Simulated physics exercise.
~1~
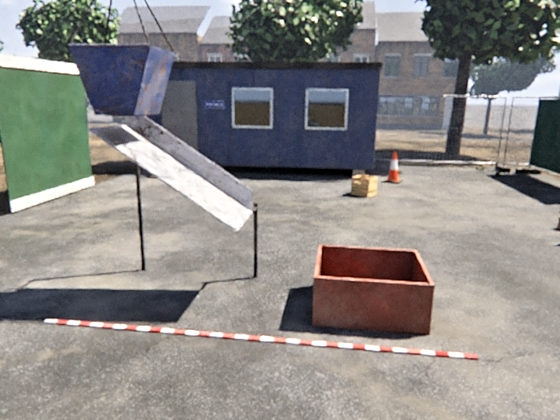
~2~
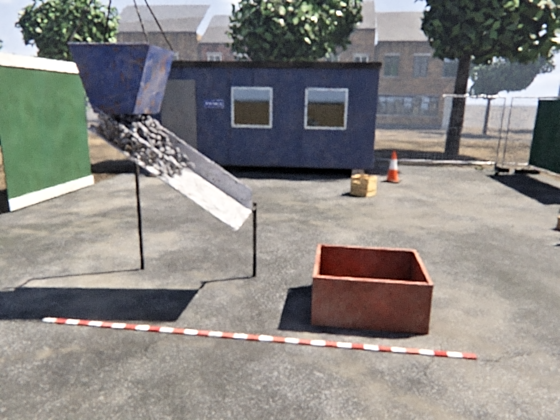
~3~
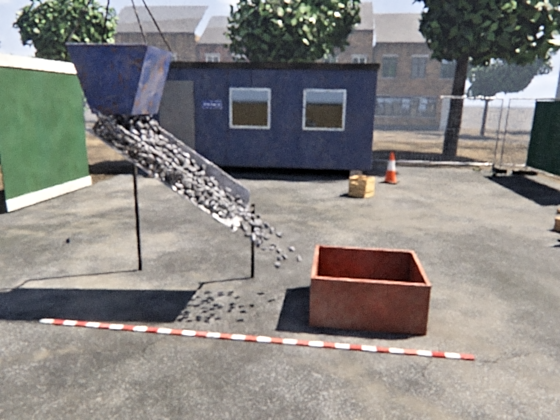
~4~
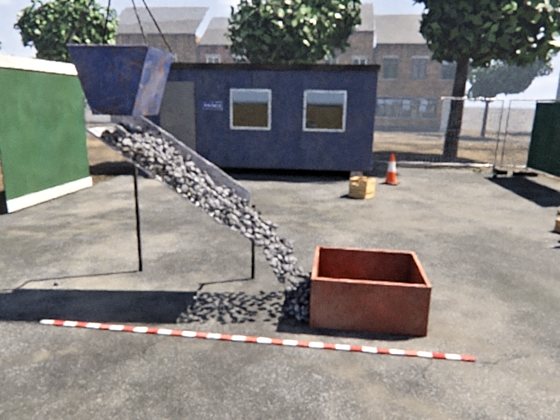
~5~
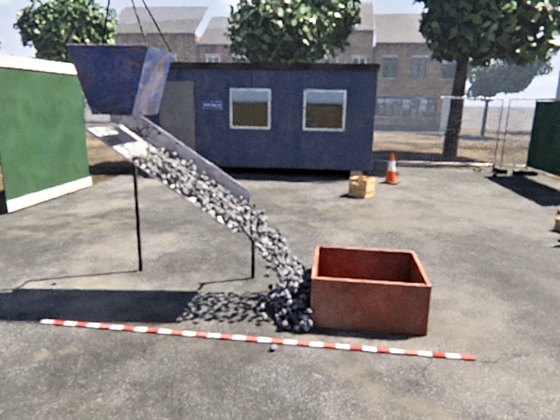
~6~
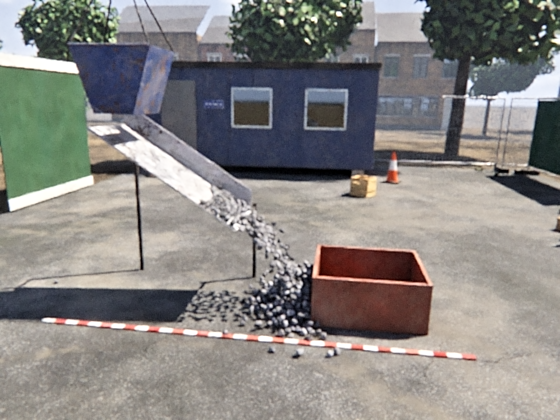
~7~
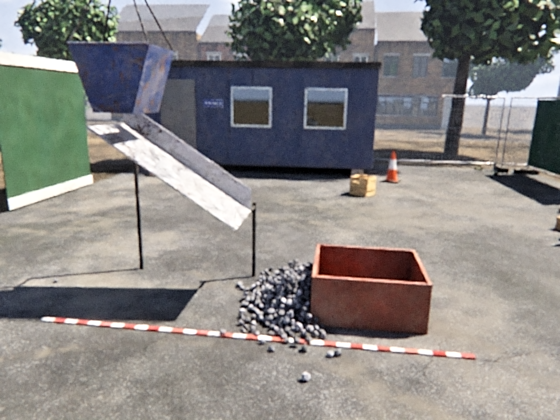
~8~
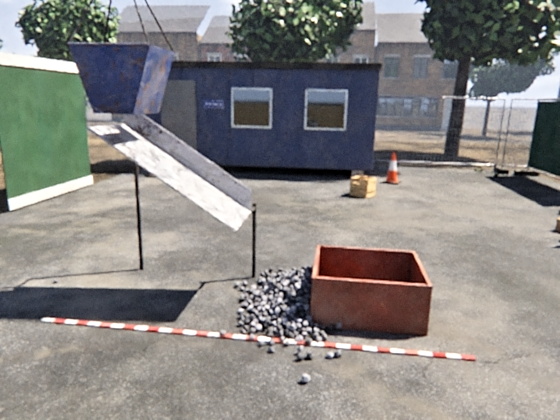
In a paved yard, grey stones slide down a chute and pile up left of a red bin.
